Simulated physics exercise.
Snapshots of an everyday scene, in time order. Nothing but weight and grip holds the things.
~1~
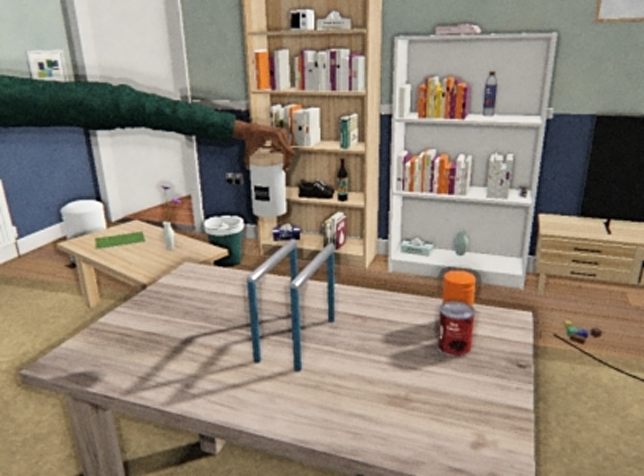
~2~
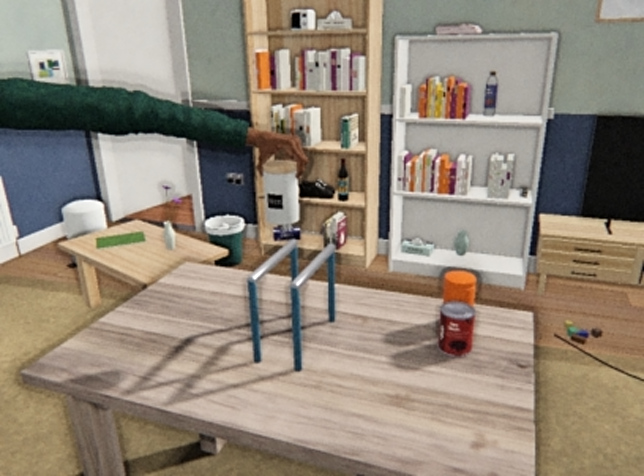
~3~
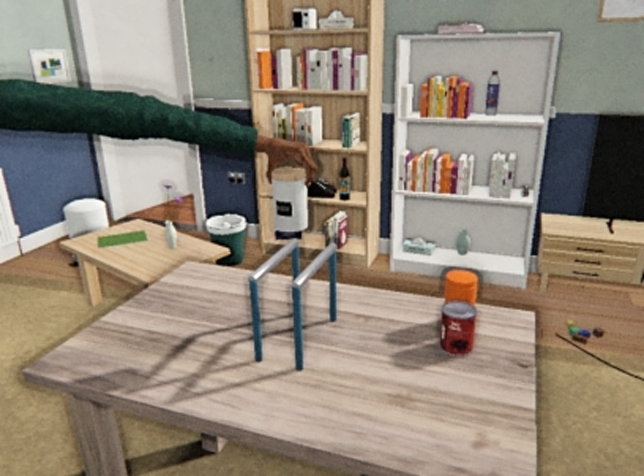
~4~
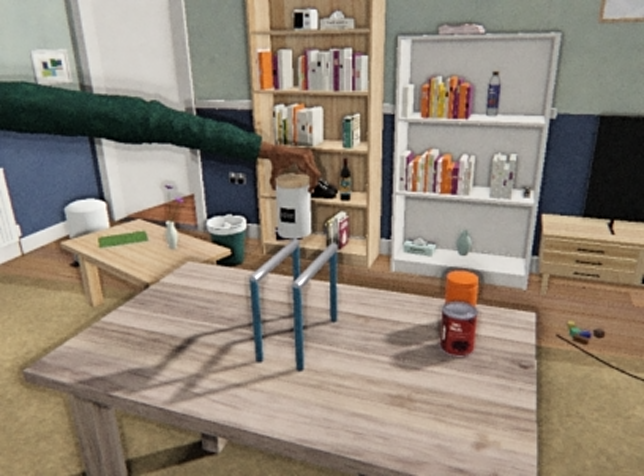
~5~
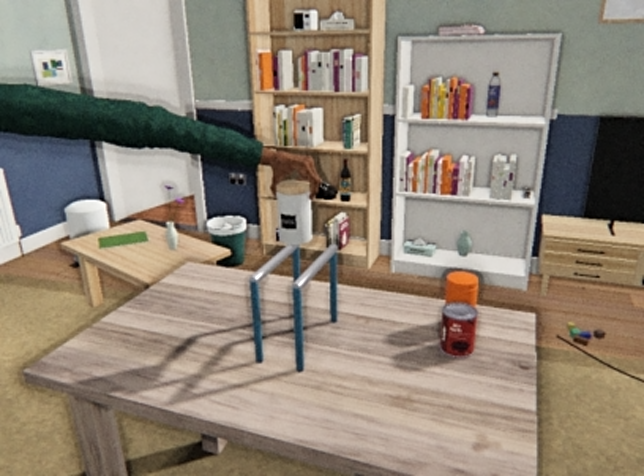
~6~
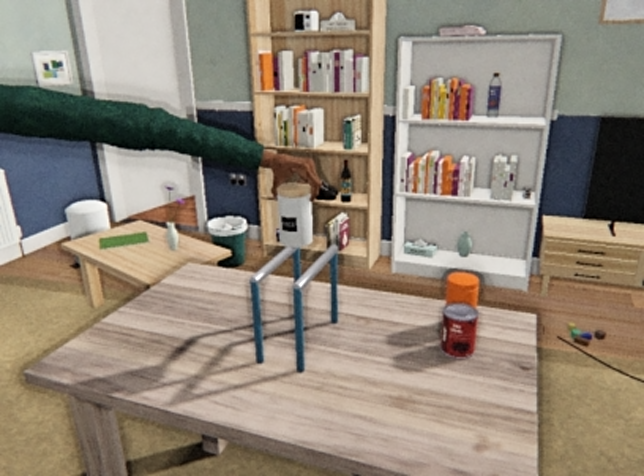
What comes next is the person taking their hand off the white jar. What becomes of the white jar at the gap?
Basically it winds up on the table.
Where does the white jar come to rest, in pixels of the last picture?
End position, last frame: About (299, 318).
Then, 0.20 s past the last view, white jar displaced about its own width near (296, 251).
Then, 0.30 s past the last view, white jar displaced well along near (299, 316).
Then, 0.40 s past the last view, white jar displaced well along near (299, 308).
Then, 1.10 s past the last view, white jar displaced well along near (299, 318).
Finally, moved from the start, white jar; the other 2 still in place. Final places as the last picture's camera would see them, white jar near (299, 318). The jar goes down the gap.
